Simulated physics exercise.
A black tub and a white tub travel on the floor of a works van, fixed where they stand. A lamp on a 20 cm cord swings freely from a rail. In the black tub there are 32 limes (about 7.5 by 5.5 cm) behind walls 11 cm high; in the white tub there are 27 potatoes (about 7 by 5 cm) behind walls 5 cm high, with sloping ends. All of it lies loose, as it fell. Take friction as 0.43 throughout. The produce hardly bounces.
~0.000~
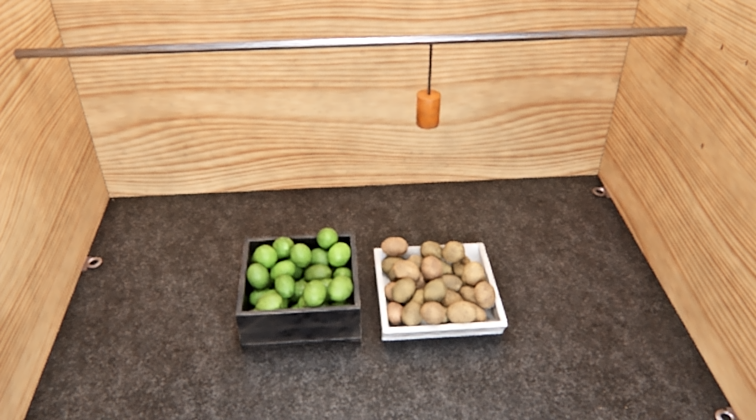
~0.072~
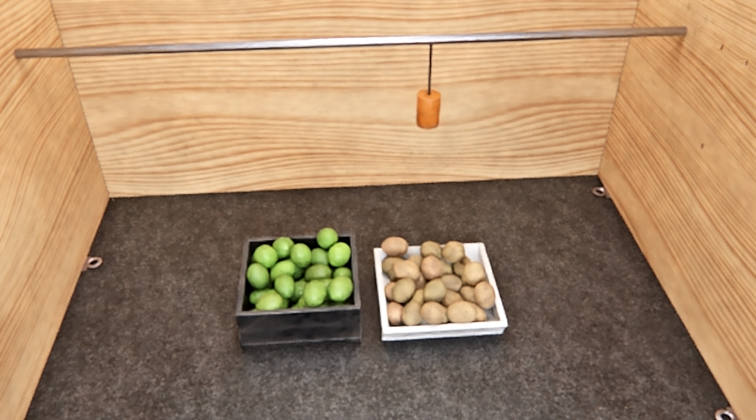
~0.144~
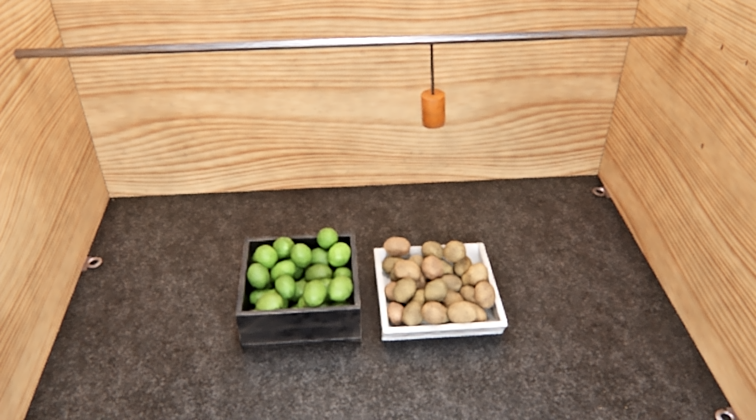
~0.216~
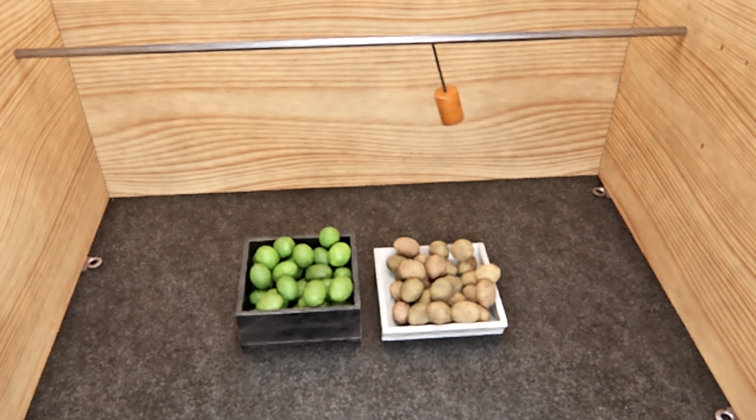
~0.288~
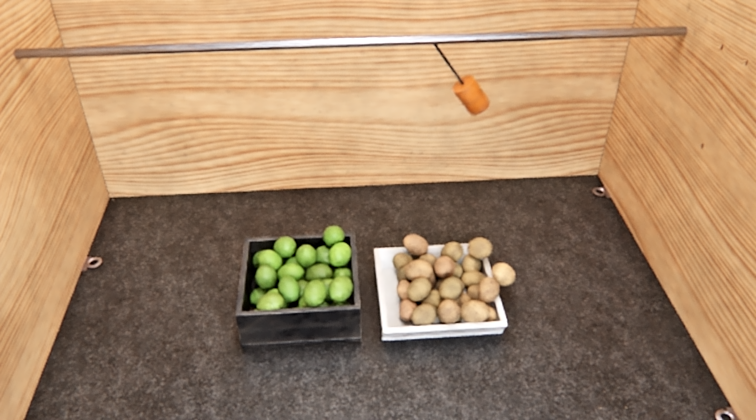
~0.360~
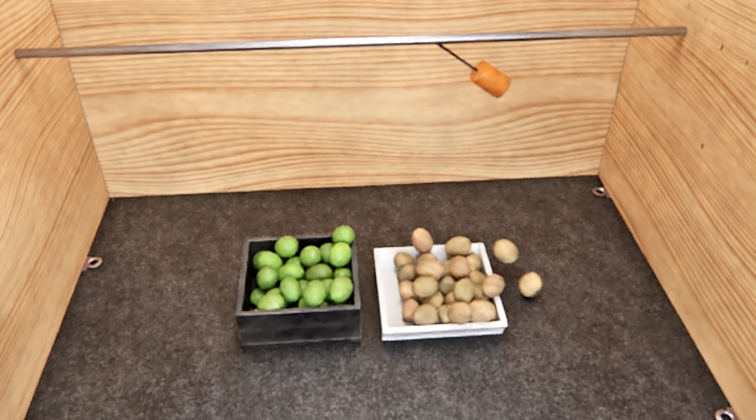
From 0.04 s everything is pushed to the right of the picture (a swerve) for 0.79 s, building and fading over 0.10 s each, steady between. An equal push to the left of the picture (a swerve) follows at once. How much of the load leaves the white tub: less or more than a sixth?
Out of the white tub go more than a sixth of the potatoes.
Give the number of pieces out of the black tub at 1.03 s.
About: Black tub 1.
After 0.66 s, black tub 31 in, 1 out and white tub 18 in, 9 out.
After 1.03 s, black tub 31 in, 1 out and white tub 16 in, 11 out.
After 1.55 s, black tub 30 in, 2 out and white tub 17 in, 10 out.
Final count (at 2.22 s), black tub 30 in, 2 out and white tub 17 in, 10 out. Asked share, 10 of 27, 37 per cent.
